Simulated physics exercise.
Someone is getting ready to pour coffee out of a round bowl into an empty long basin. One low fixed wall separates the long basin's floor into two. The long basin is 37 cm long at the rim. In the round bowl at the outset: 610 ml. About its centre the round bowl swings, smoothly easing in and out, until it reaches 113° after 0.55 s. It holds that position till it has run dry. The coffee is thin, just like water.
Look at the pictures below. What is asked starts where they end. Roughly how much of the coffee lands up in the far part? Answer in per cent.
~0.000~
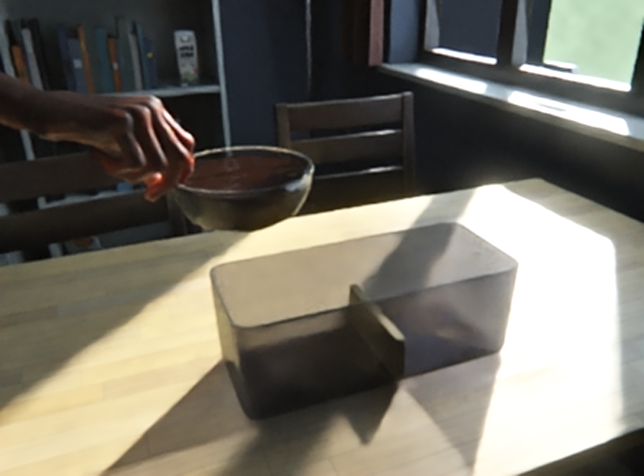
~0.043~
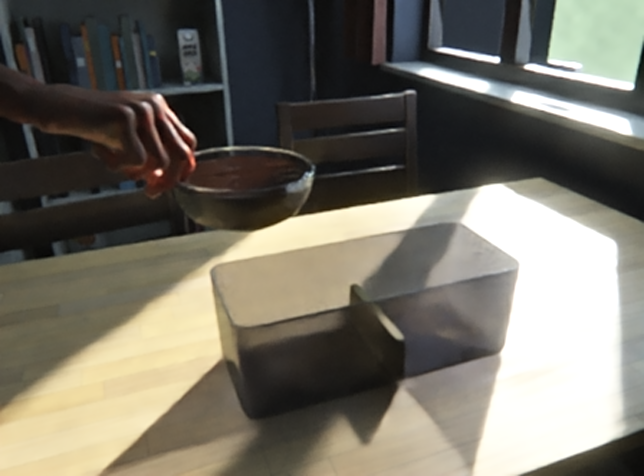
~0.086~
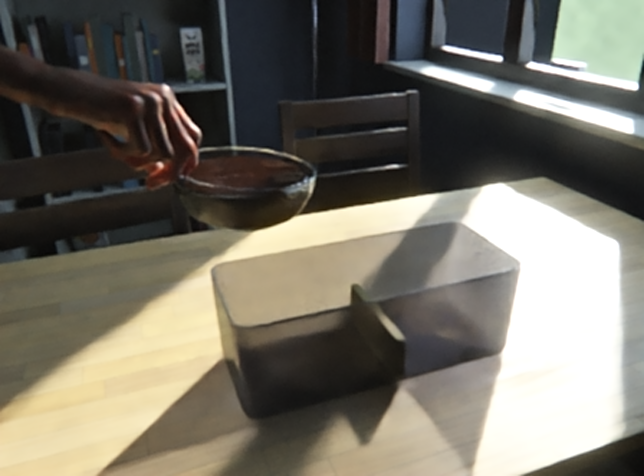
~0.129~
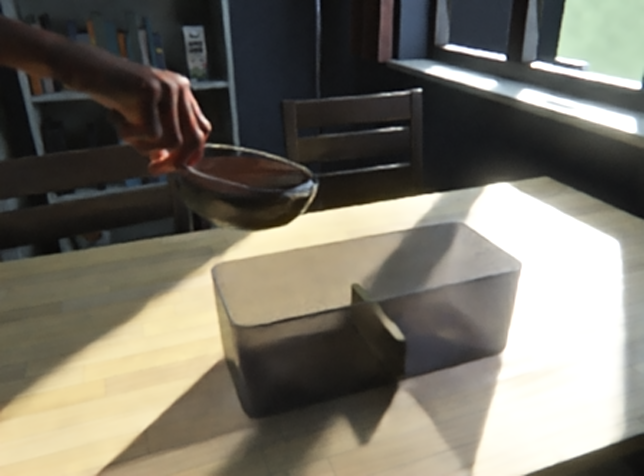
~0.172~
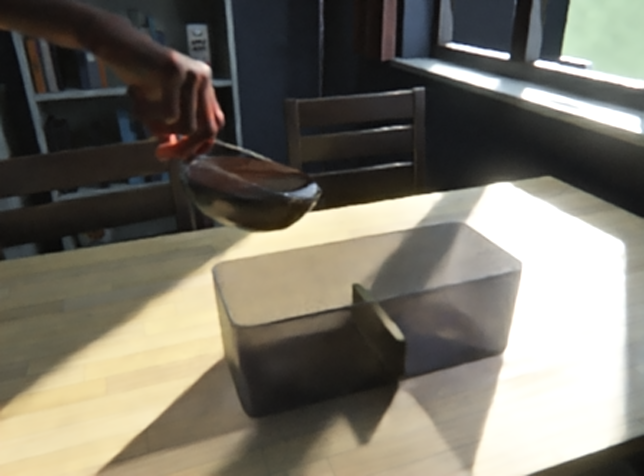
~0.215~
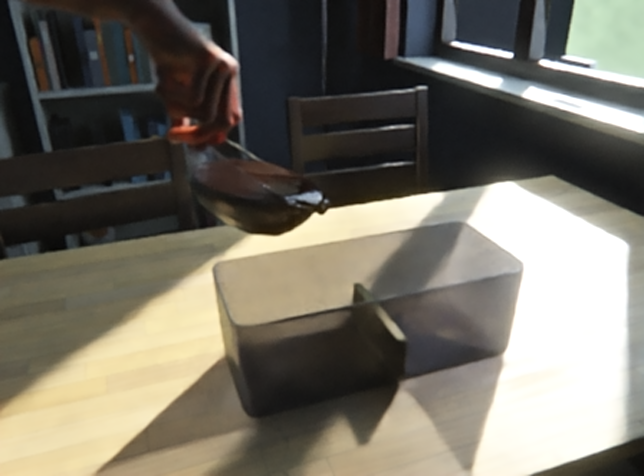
Around 4 %.
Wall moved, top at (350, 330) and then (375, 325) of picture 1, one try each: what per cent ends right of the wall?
Respectively close to 50 and 20 %.
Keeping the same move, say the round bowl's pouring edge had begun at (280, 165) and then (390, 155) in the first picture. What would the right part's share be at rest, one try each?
Result: 5 per cent, then 85 per cent.
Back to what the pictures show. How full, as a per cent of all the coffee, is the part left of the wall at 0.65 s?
Left share: Approx. 92 %.
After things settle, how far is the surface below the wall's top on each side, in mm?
Looks like roughly 40 mm on the left and roughly 60 mm on the right.
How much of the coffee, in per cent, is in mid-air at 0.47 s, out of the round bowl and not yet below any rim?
About 16 per cent.
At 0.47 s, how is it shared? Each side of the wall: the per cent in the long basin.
Around 82 on the left and around 0 on the right.
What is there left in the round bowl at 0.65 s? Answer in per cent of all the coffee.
0 in a hundred, give or take.
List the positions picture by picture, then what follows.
It leans 0°; its right rim is at (308, 161); the coffee meets the walls at (171, 183) and (304, 165); the long basin's rim runs from (220, 297) to (488, 242); the wall's top is at (375, 310), in the first frame.
It leans 2°; its right rim is at (309, 162); the coffee meets the walls at (171, 182) and (305, 166), in the second frame.
It leans 7°; its right rim is at (311, 168); the coffee meets the walls at (173, 179) and (306, 168), in the third frame.
It leans 15°; its right rim is at (313, 177); the coffee meets the walls at (177, 175) and (310, 172), in the fourth frame.
It leans 25°; its right rim is at (313, 189); the coffee meets the walls at (182, 173) and (305, 180); 3 per cent is over the edge, in the fifth frame.
It leans 38°; its right rim is at (311, 203); the coffee meets the walls at (188, 174) and (292, 182); 12 per cent is over the edge, in the sixth frame.
Then, 0.47 s in, the tilt is 107° and 2 per cent is still to pour, 83 is left of the wall and 0 right of it.
Then, 0.65 s in, the tilt is 113° and 0 per cent is still to pour, 92 is left of the wall and 1 right of it.
Then, 0.84 s in, the tilt is 113° and 0 per cent is still to pour, 93 is left of the wall and 3 right of it.
Then, 1.05 s in, the tilt is 113° and 0 per cent is still to pour, 93 is left of the wall and 3 right of it.
Finally, 93 per cent lies left of the wall, 4 right of it and 3 outside.
